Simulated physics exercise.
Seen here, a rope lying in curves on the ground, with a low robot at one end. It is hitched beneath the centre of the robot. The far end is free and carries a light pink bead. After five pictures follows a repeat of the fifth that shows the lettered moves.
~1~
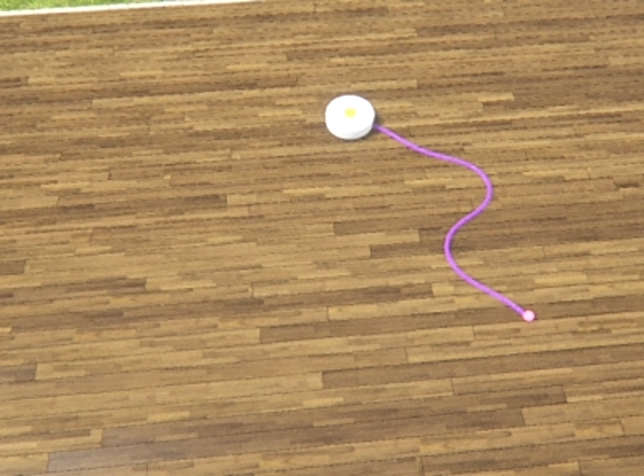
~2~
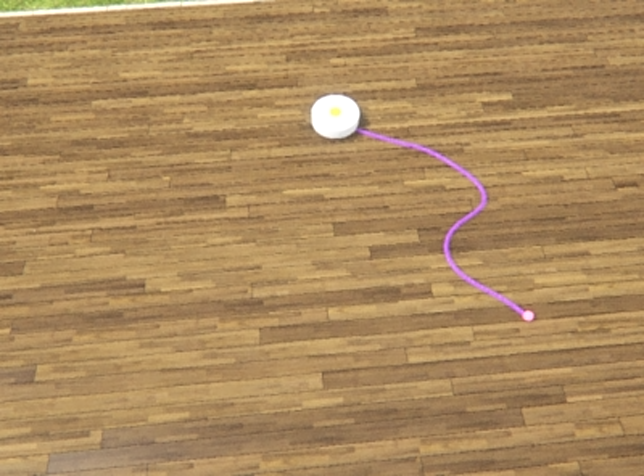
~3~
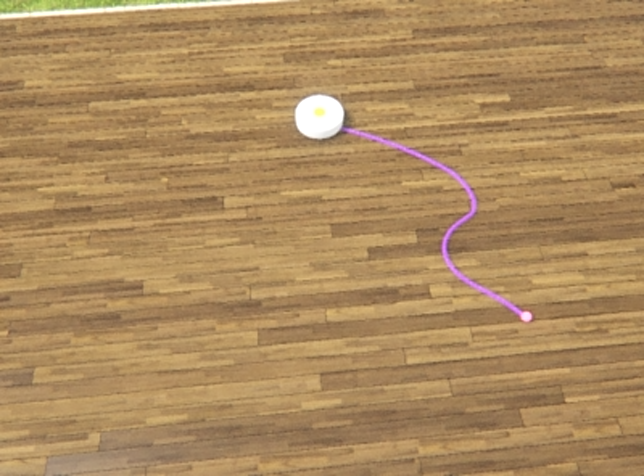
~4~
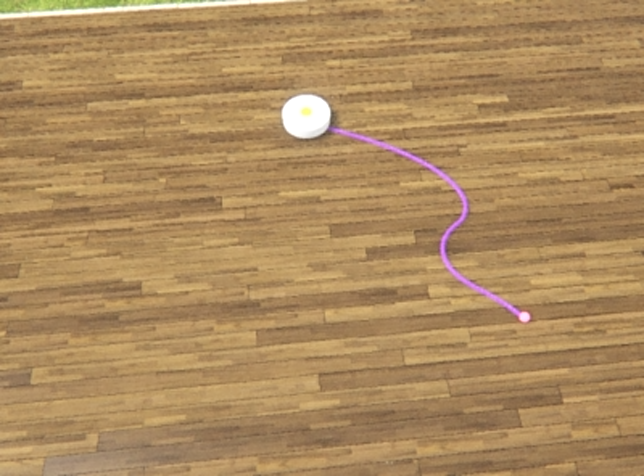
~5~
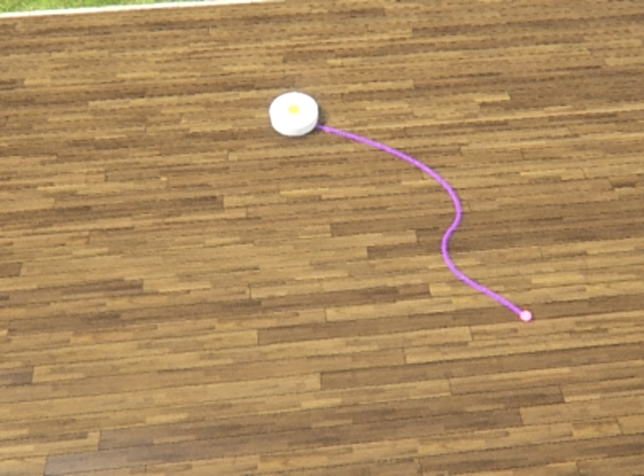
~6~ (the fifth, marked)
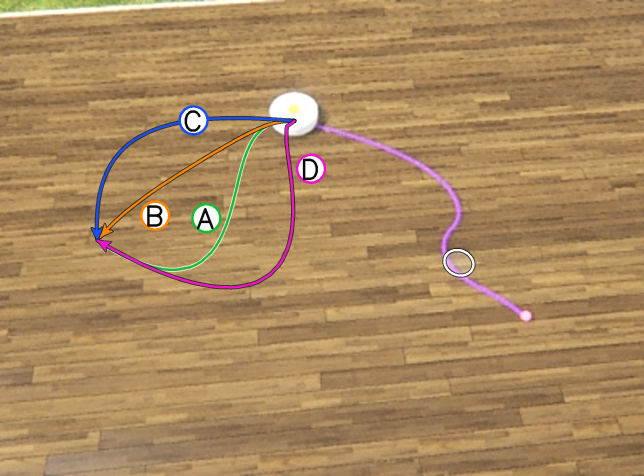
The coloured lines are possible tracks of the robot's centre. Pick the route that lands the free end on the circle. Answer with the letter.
Route B brings it to the ring.
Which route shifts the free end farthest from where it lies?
That is C.
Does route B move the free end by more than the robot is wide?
Yes.
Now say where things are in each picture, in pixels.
Robot (350, 118); free end (529, 316), in the first picture.
Robot (335, 118); free end (528, 316), in the second picture.
Robot (320, 118); free end (527, 317), in the third picture.
Robot (307, 118); free end (525, 317), in the fourth picture.
Robot (294, 115); free end (526, 316), in the fifth picture.
On the marked copy, A from (295, 121) via (228, 221) to (97, 241); B from (295, 121) via (193, 165) to (100, 237); C from (295, 121) via (154, 130) to (97, 241); D from (295, 121) via (279, 266) to (97, 241); the ring at (459, 263).
Following B. Soon after the start, robot (218, 144), middle of the rope (385, 189), free end (521, 312).
Later, robot (142, 192), middle of the rope (326, 201), free end (488, 284).
In the end, robot (94, 236), middle of the rope (286, 213), free end (461, 264); the free end is on the ring.
As for the rest, A leaves the free end at (477, 286); C leaves the free end at (432, 238); D leaves the free end at (478, 289).
